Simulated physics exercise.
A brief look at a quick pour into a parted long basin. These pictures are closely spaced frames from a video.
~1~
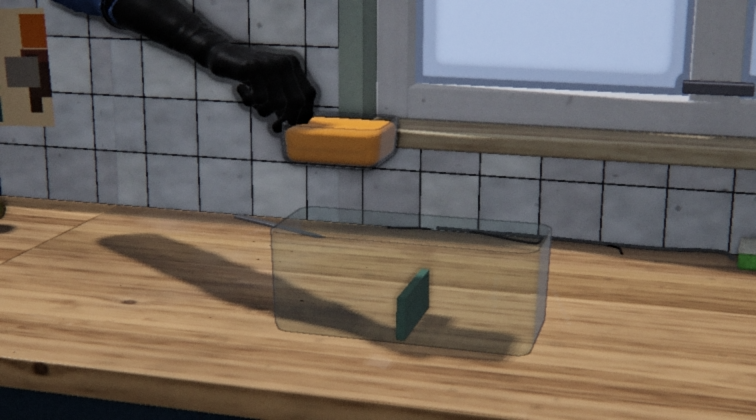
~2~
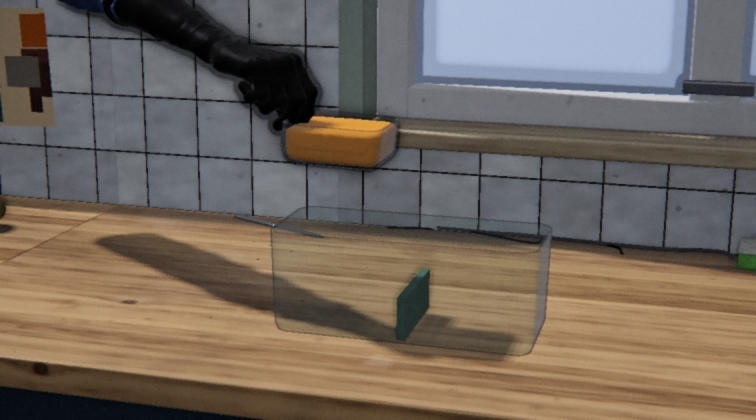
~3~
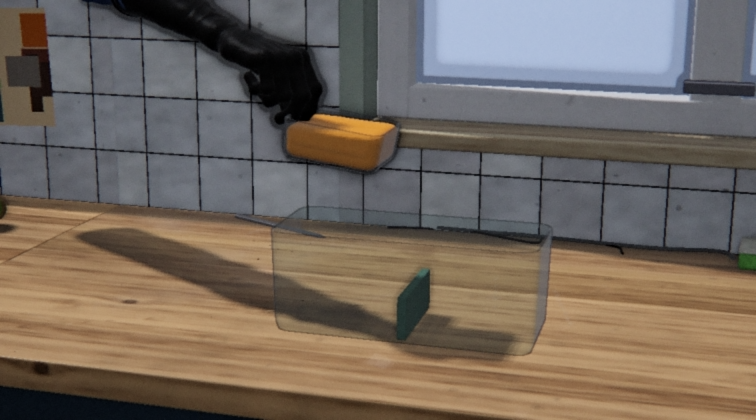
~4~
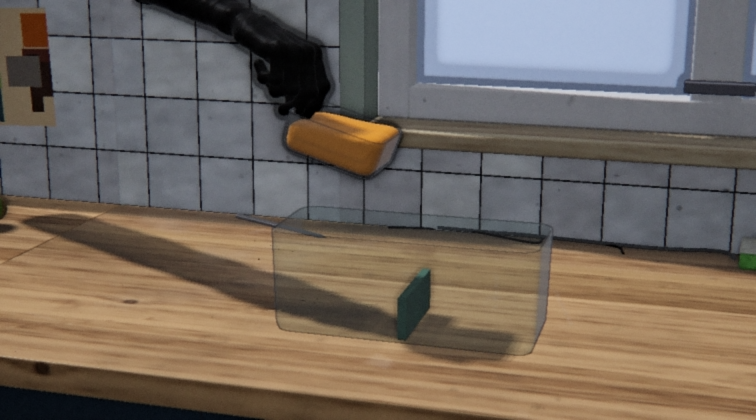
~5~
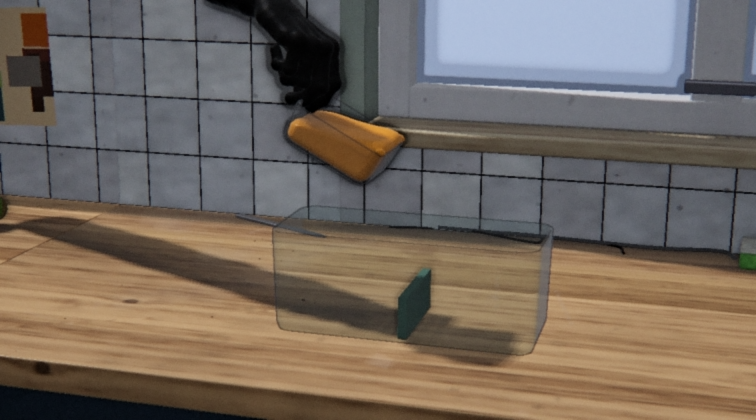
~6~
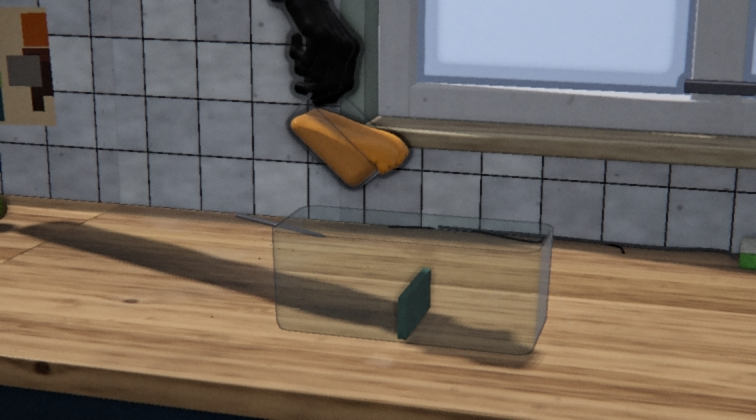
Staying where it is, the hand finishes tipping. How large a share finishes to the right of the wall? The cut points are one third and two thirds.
The share right of the wall is between one third and two thirds.
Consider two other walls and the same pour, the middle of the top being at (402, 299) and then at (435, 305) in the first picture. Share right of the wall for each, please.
In turn some 70 and 25 in a hundred.
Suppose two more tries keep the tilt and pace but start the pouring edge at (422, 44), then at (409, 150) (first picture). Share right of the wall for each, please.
75 and 75 in a hundred.
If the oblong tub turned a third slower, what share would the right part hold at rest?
Around 70 per cent ends up there.
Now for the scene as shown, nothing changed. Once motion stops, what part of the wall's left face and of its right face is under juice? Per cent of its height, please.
The left side sits at 20 per cent and the right side at 20.
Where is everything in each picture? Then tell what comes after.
Tilt 0°; pouring edge (389, 125); surface from (297, 123) to (389, 129); the long basin's rim runs from (286, 220) to (545, 241); the wall's top is at (414, 285), in the first frame.
Tilt 2°; pouring edge (390, 126); surface from (298, 123) to (390, 129), in the second frame.
Tilt 8°; pouring edge (392, 131); surface from (300, 121) to (391, 131), in the third frame.
Tilt 16°; pouring edge (393, 139); surface from (302, 118) to (394, 134), in the fourth frame.
Tilt 28°; pouring edge (392, 150); surface from (302, 117) to (387, 139); 5 per cent is over the edge, in the fifth frame.
Tilt 42°; pouring edge (389, 161); surface from (304, 114) to (375, 138); 13 per cent is over the edge, in the sixth frame.
A moment on, the oblong tub is tipped right over and 4 per cent is still to pour, 30 is left of the wall and 54 right of it.
Next, the oblong tub is tipped right over and 0 per cent is still to pour, 36 is left of the wall and 56 right of it.
Then the oblong tub is tipped right over and 0 per cent is still to pour, 39 is left of the wall and 57 right of it.
Later the oblong tub is tipped right over and 0 per cent is still to pour, 40 is left of the wall and 57 right of it.
At rest 40 per cent lies left of the wall, 57 right of it and 3 outside.
